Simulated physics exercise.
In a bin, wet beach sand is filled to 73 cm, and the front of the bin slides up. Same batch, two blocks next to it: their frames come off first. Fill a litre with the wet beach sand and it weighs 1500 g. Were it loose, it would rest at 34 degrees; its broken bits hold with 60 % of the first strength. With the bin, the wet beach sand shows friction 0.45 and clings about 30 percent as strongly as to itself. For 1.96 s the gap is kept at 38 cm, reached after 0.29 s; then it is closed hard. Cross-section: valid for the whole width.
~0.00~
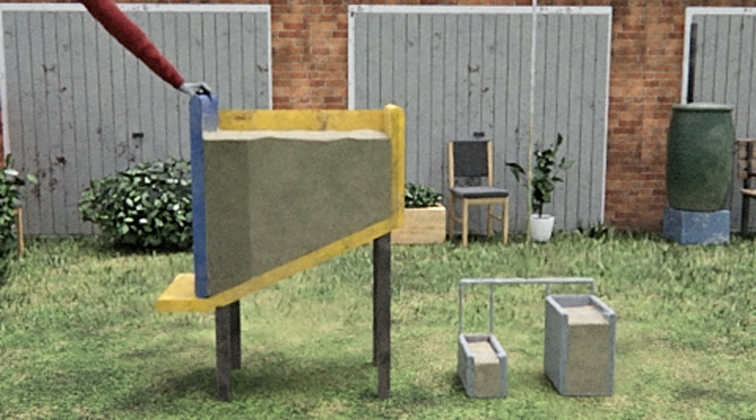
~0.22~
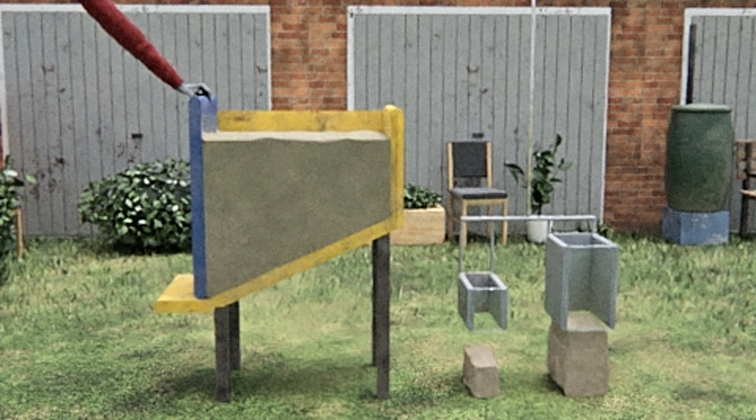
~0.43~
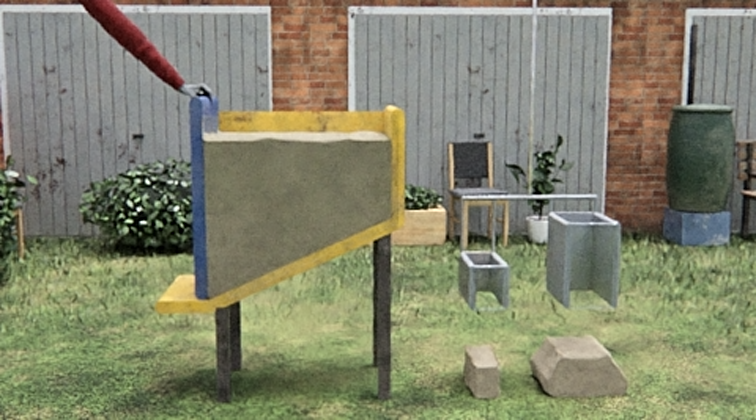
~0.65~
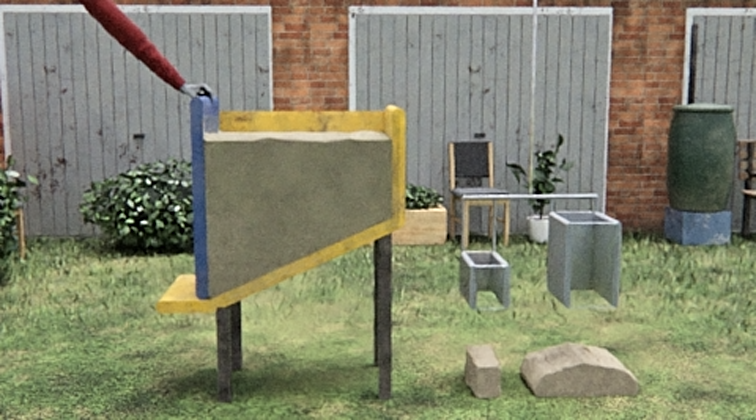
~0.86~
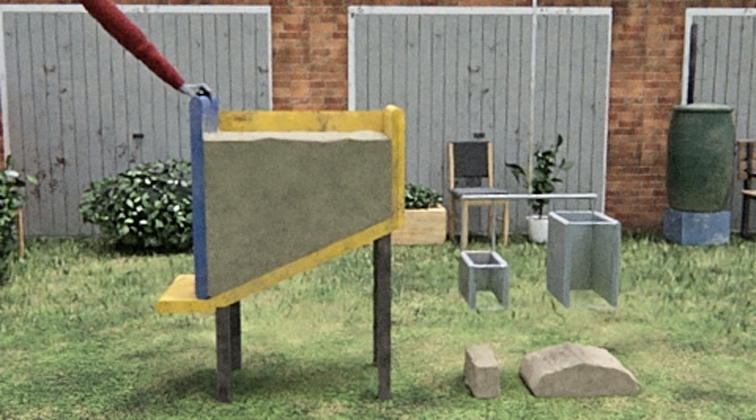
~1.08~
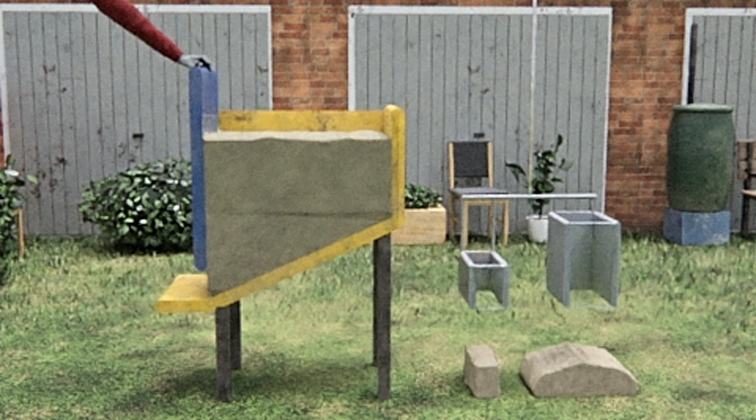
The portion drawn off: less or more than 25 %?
It should land beyond 25 %.
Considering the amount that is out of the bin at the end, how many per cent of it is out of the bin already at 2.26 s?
It is about 50 %.
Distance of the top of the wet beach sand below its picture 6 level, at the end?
The gap comes to some 2 centimetres.
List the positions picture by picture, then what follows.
The first frame shows top of the hatch at (195, 103), not yet moved; top of the wet beach sand at (303, 138); blocks stand 16 cm, 34 cm (left to right).
The second frame shows top of the hatch at (195, 104), not yet moved; top of the wet beach sand at (302, 139); blocks stand 16 cm, 32 cm (left to right).
The third frame shows top of the hatch at (196, 104), not yet moved; top of the wet beach sand at (303, 139); blocks stand 16 cm, 20 cm (left to right).
The fourth frame shows top of the hatch at (196, 104), not yet moved; top of the wet beach sand at (304, 139); blocks stand 16 cm, 16 cm (left to right).
The fifth frame shows top of the hatch at (196, 104), not yet moved; top of the wet beach sand at (303, 139); blocks stand 16 cm, 16 cm (left to right).
The sixth frame shows top of the hatch at (195, 73), moved 13 cm; top of the wet beach sand at (345, 138); blocks stand 16 cm, 16 cm (left to right).
After 1.62 s, the hatch is 38 cm open and 7 % is out.
After 2.26 s, the hatch is 38 cm open and 17 % is out.
After 2.89 s, the hatch is 38 cm open and 26 % is out.
After 3.53 s, the hatch is 9.7 cm open and 33 % is out.
After 4.32 s, at the end, the hatch is shut and 34 % is out.
